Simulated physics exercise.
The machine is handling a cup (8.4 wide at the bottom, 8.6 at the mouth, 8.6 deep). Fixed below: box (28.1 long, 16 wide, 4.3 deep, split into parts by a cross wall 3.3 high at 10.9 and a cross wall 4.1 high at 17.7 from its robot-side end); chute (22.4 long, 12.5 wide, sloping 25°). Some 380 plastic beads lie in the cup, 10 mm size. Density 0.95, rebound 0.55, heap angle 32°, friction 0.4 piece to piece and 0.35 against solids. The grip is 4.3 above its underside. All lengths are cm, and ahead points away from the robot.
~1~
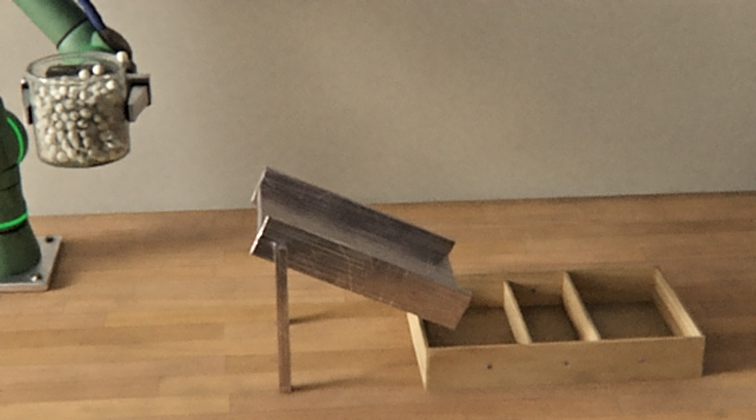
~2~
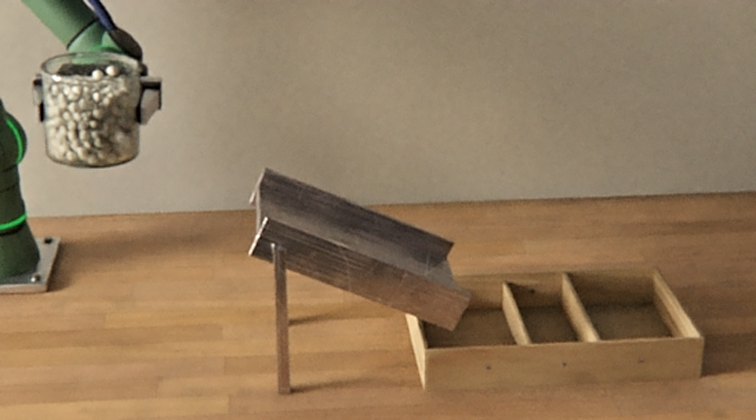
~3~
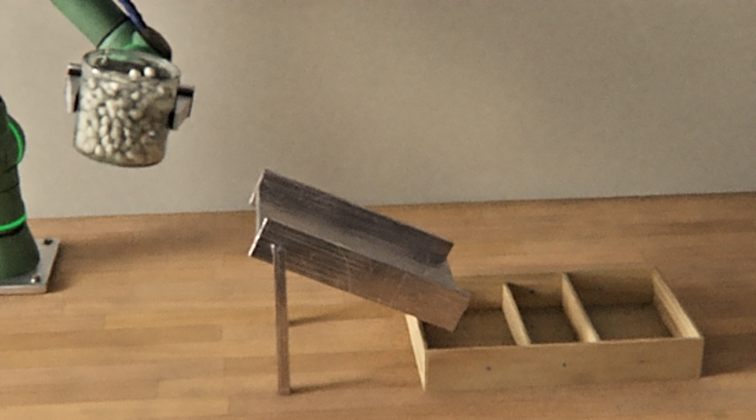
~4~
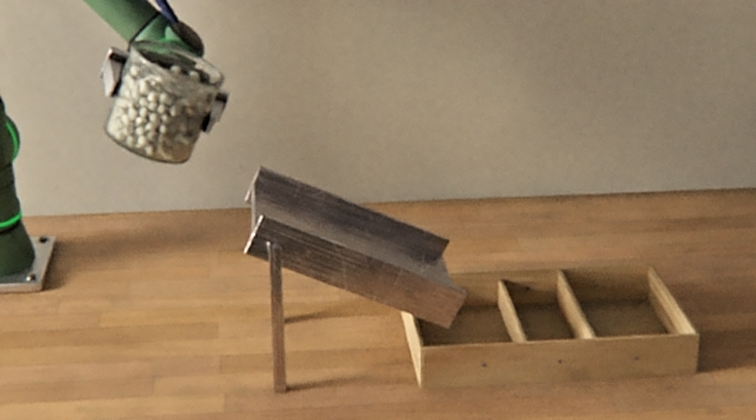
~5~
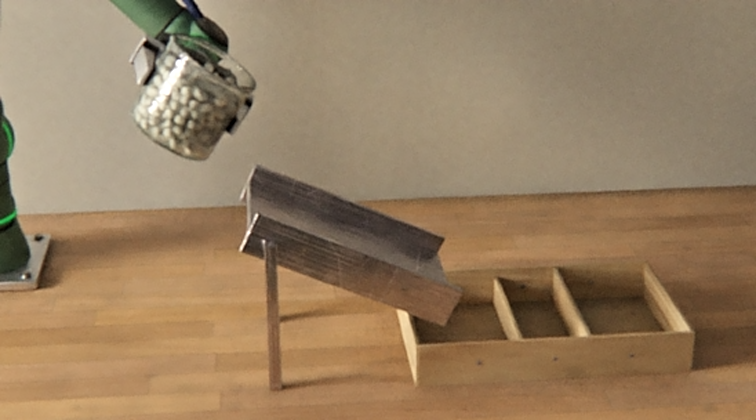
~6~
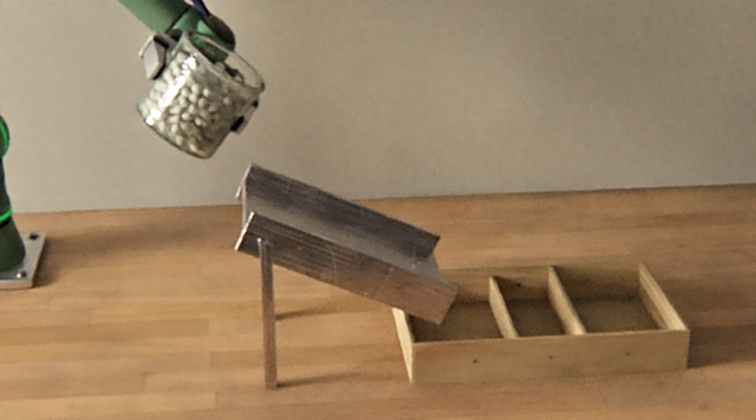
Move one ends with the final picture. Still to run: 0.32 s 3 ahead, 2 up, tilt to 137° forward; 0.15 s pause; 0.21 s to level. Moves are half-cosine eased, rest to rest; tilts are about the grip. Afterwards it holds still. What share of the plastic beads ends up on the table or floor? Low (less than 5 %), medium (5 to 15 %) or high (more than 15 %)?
On the table or floor the share is low, less than 5 %.
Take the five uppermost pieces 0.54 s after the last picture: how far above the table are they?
About 22 cm.
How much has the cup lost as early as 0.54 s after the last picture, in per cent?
Some 100 per cent.
Then, 0.27 s later, tilted 132° forward, highest piece 35 above the table; 370 in the cup, 12 on the chute or in flight.
Then, 0.54 s later, tilted 99° forward, highest piece 23 above the table; 72 in the robot-side part, 15 in the middle part, 295 on the chute or in flight.
Then, 0.88 s later, level, highest piece 10 above the table; 243 in the robot-side part, 122 in the middle part, 9 in the far-side part, 2 on the table or floor, 6 on the chute or in flight.
Then, 1.93 s later, level, highest piece 3 above the table; 238 in the robot-side part, 132 in the middle part, 9 in the far-side part, 3 on the table or floor.
At rest, 238 in the robot-side part, 132 in the middle part, 9 in the far-side part, 3 on the table or floor. That is 1 % on the table or floor.
